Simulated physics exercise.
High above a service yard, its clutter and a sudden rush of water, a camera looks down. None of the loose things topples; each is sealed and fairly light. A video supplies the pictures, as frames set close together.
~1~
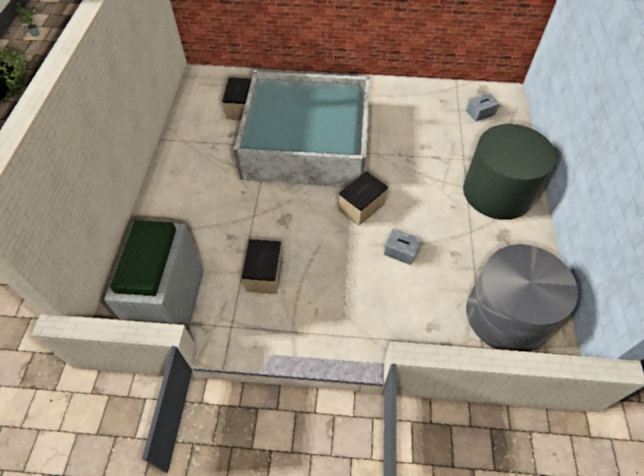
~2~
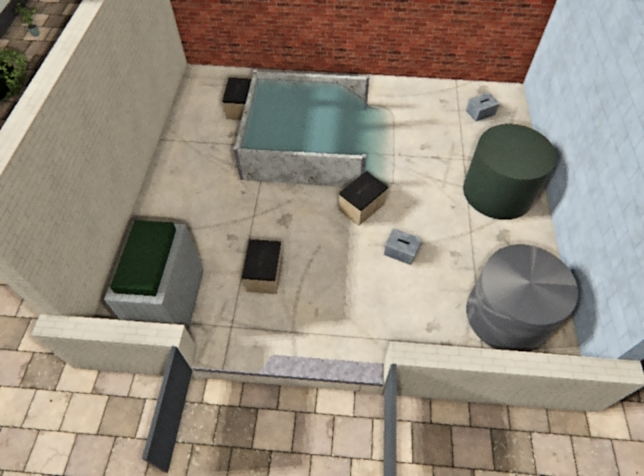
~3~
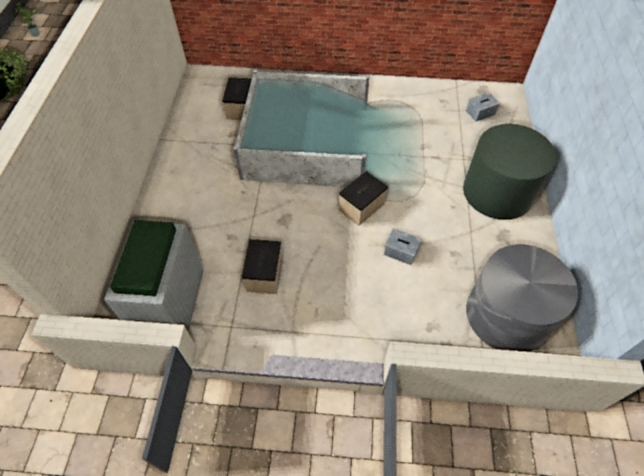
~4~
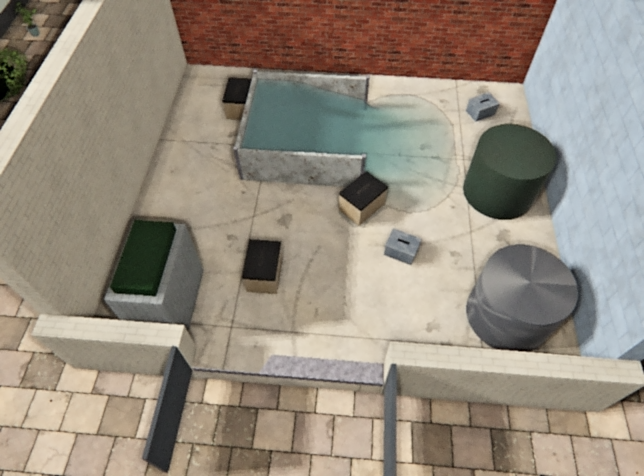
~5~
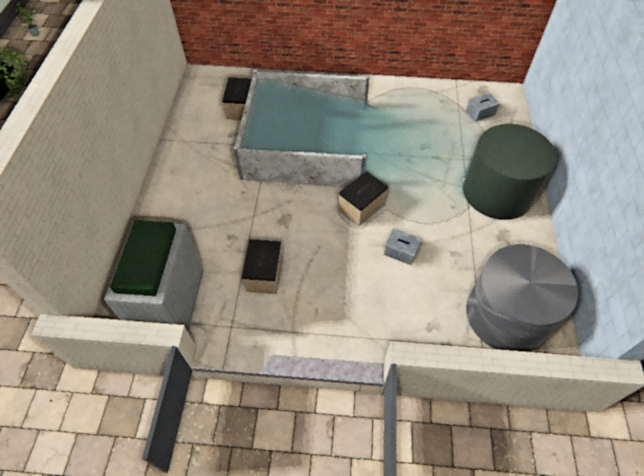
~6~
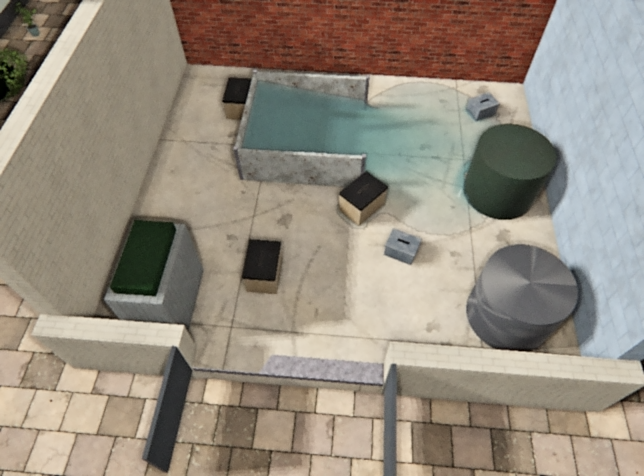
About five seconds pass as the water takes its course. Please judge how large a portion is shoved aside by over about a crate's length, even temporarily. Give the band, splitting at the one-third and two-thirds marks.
Looks to me like under one in three get shifted a long way.
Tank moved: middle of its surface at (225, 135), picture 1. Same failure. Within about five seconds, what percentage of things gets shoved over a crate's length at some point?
I'd estimate around 60 percent.
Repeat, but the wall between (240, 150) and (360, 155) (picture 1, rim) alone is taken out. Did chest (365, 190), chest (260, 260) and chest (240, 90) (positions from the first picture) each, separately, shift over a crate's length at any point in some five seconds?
Here's my take, in sequence: Dislodged that far, dislodged that far, and fails to go that far.
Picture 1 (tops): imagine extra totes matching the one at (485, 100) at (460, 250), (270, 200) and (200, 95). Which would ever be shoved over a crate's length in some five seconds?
First driven off; second falls short; third falls short.
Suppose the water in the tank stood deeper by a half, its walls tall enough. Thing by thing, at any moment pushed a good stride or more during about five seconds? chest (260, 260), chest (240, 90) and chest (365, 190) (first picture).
Per item, in order: Missed the mark; missed the mark; missed the mark.
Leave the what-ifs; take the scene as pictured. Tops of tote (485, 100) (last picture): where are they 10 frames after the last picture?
Estimated top position: Approximately (509, 68).
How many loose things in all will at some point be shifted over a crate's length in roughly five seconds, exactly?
So the number is 1.
A moment on, 0 of 5 are well off their spots; 0 afloat.
Next, 1 of 5 are well off their spots; 1 afloat.
Later, 1 of 5 are well off their spots; 1 afloat.
In the end, 1 of 5 are well off their spots, and 1 have been at some point; 1 afloat.
